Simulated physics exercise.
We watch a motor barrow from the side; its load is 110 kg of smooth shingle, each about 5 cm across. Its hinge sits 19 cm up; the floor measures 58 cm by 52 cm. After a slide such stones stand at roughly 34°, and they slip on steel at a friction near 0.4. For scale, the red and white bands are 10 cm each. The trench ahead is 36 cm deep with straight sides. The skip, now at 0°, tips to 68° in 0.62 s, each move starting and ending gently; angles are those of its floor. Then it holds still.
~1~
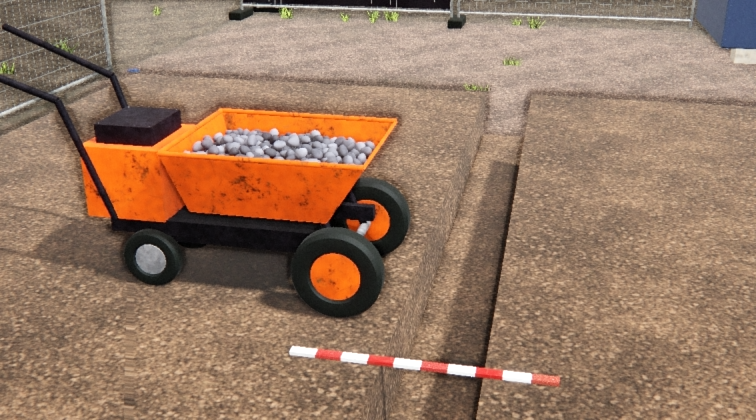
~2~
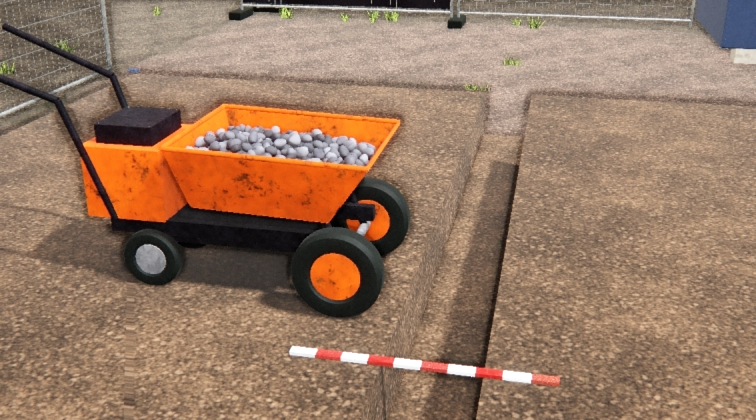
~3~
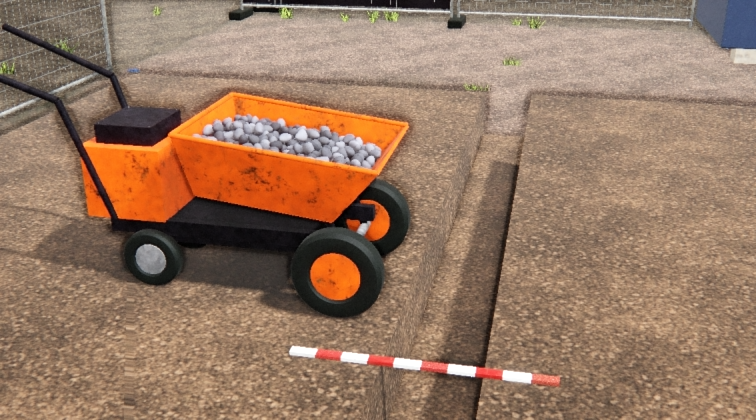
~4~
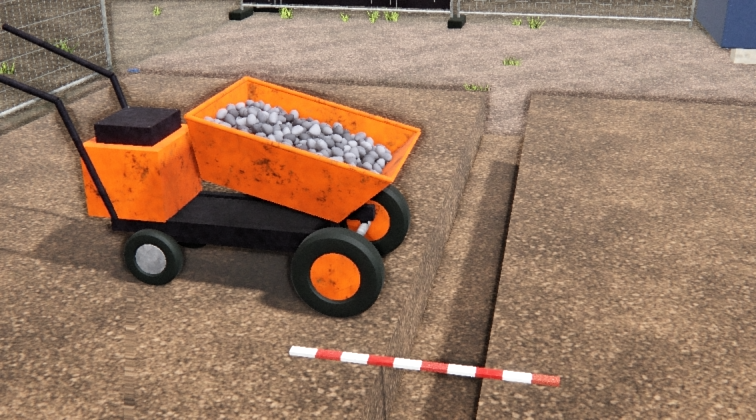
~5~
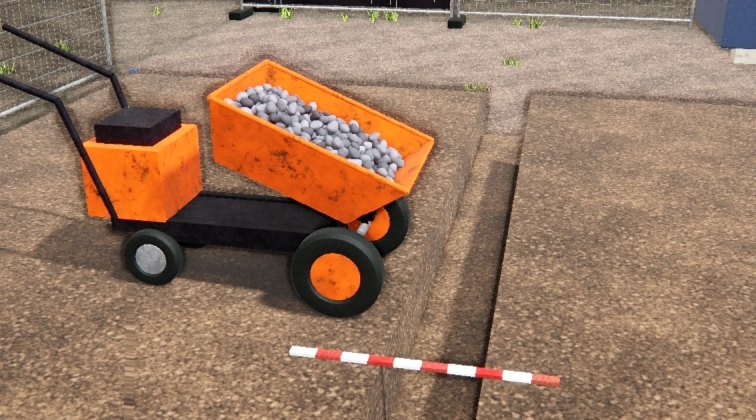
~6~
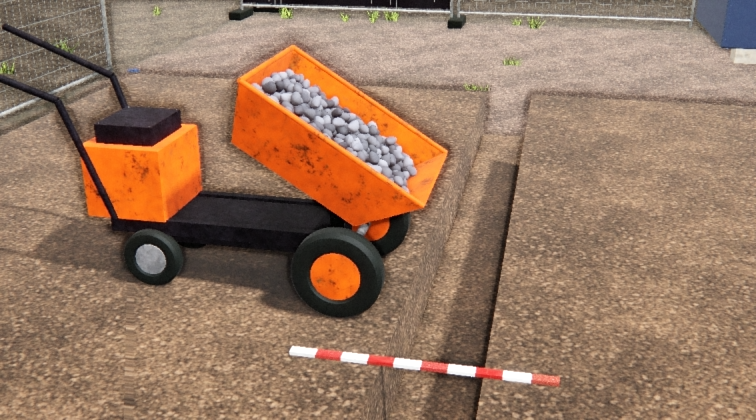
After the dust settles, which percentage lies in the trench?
Some 31 per cent of it.
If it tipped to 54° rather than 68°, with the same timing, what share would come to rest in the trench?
In that case some 20 per cent.
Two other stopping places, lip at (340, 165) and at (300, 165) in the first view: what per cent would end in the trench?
First some 50, then 80 per cent.
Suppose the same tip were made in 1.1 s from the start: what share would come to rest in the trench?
Then about 40 per cent.
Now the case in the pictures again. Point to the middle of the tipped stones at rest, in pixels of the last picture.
Around (546, 297).
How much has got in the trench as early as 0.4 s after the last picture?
About 5 per cent by then.
Then, 0.2 s after the last picture the floor is at 57°, 100 % in the skip; the foremost stones are at (437, 225).
Then, 0.4 s after the last picture the floor is at 68°, 80 % in the skip, 7 % in the trench, 13 % past the trench; the foremost stones are at (532, 274).
Then, 0.8 s after the last picture the floor is at 68°, 22 % in the skip, 8 % in the trench, 70 % past the trench; the foremost stones are at (730, 309).
Then, 2.7 s after the last picture the floor is at 68°, 0 % in the skip, 31 % in the trench, 69 % past the trench; the foremost stones are past the picture's edge.
